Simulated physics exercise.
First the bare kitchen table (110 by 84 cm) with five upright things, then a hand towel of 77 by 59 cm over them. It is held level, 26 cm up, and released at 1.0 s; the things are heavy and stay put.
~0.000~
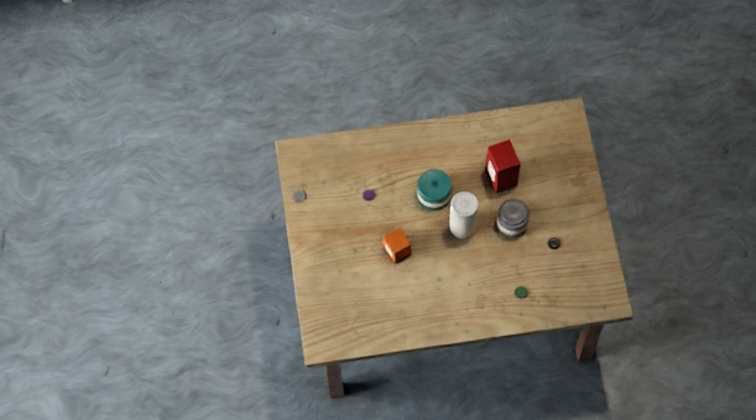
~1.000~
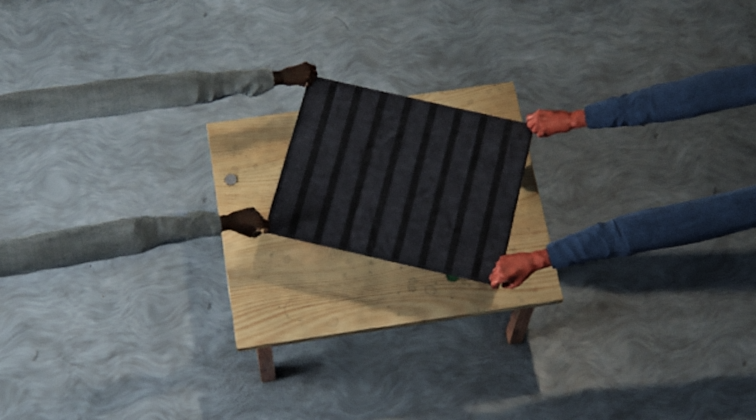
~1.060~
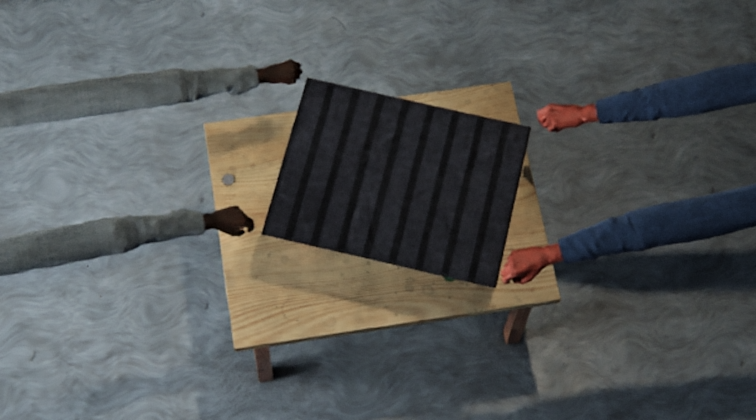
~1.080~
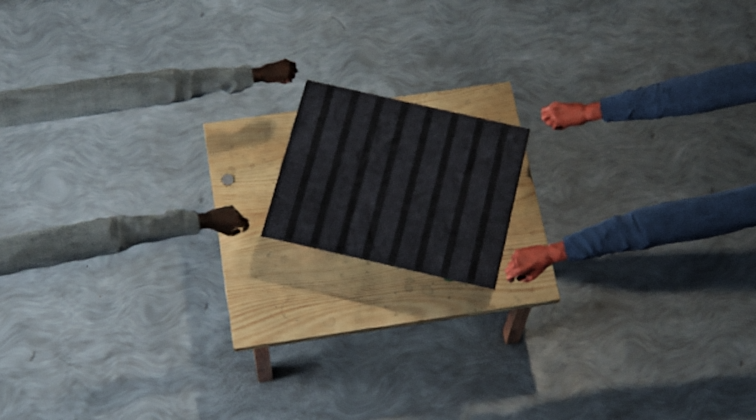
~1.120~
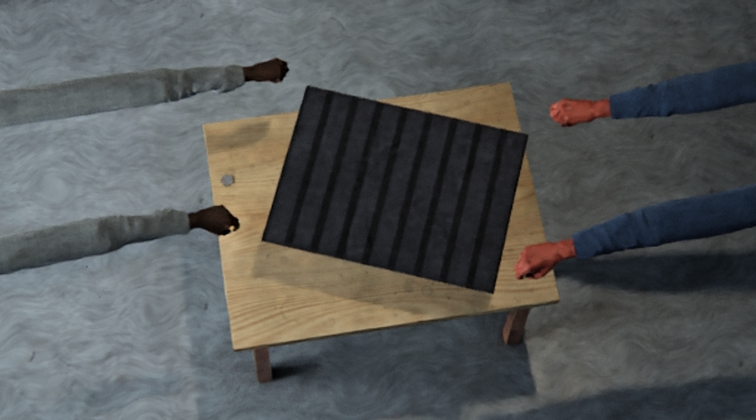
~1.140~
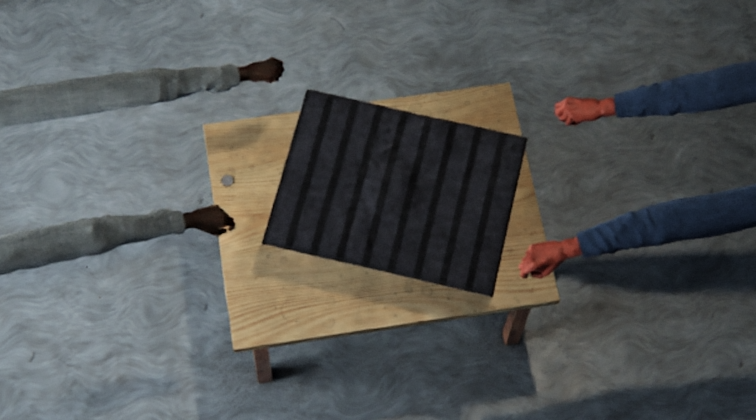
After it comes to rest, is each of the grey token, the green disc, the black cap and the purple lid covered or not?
Result: Grey token remains in the open, green disc vanishes under it, black cap gets covered, purple lid stays uncovered.
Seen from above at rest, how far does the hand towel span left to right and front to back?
About 76 cm by 74 cm.
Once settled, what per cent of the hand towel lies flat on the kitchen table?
Some 25 per cent of it.
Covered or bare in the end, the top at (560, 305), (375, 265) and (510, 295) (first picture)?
In that order: Free, covered, under it.
At 1.3 s, 20 % of it is down, spanning 75 by 75 cm, above black cap, green disc.
At 1.5 s, 25 % of it is down, spanning 75 by 75 cm, above black cap, green disc.
At 1.7 s, 25 % of it is down, spanning 75 by 75 cm, above black cap, green disc.
At 1.9 s, 25 % of it is down, spanning 75 by 75 cm, above black cap, green disc.
At 2.7 s, 25 % of it is down, spanning 75 by 75 cm, above black cap, green disc.
